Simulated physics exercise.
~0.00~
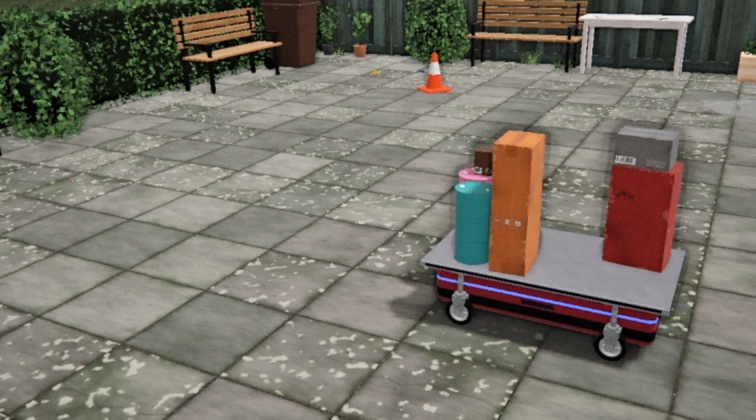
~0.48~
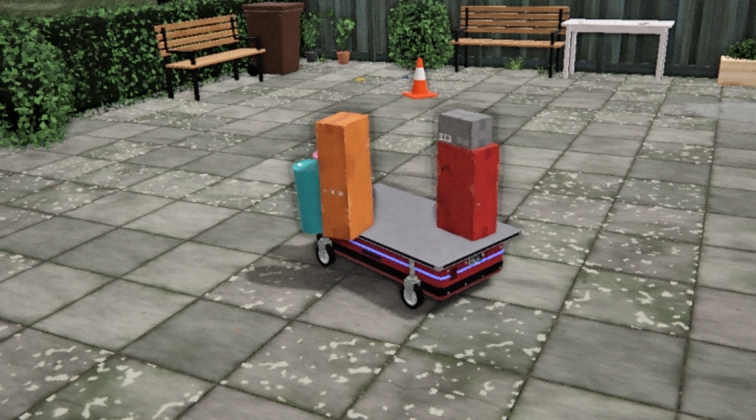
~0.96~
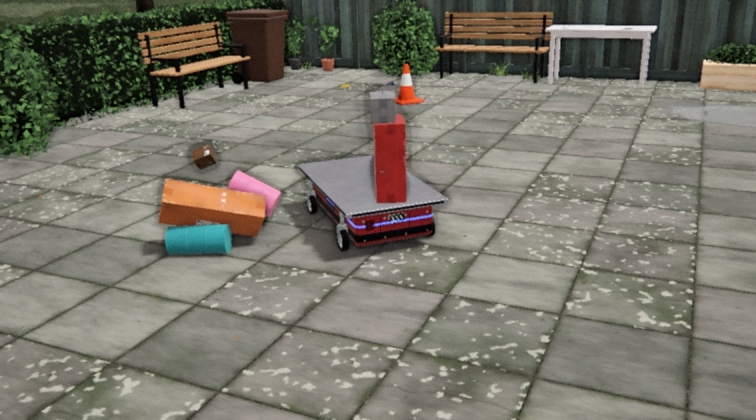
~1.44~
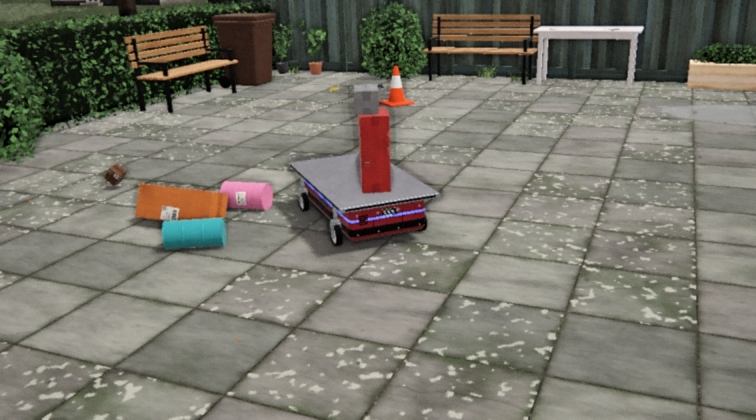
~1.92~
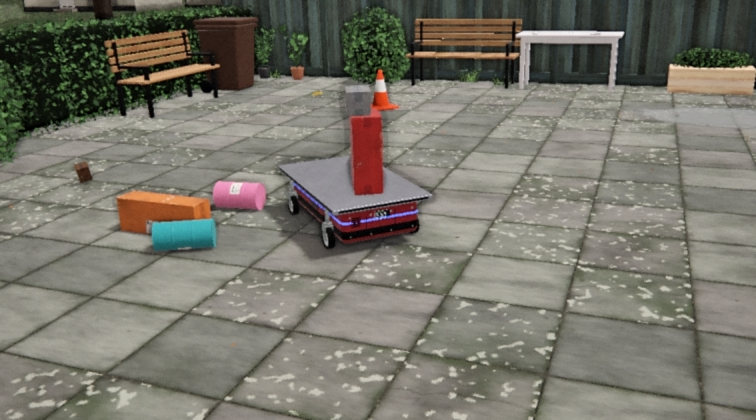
The video shows a flat cart carrying boxes and canisters across a paved yard, turning as it goes; an orange box, a small brown box and pink and turquoise canisters fall onto the paving, while the red box and grey parcel remain aboard at the end.
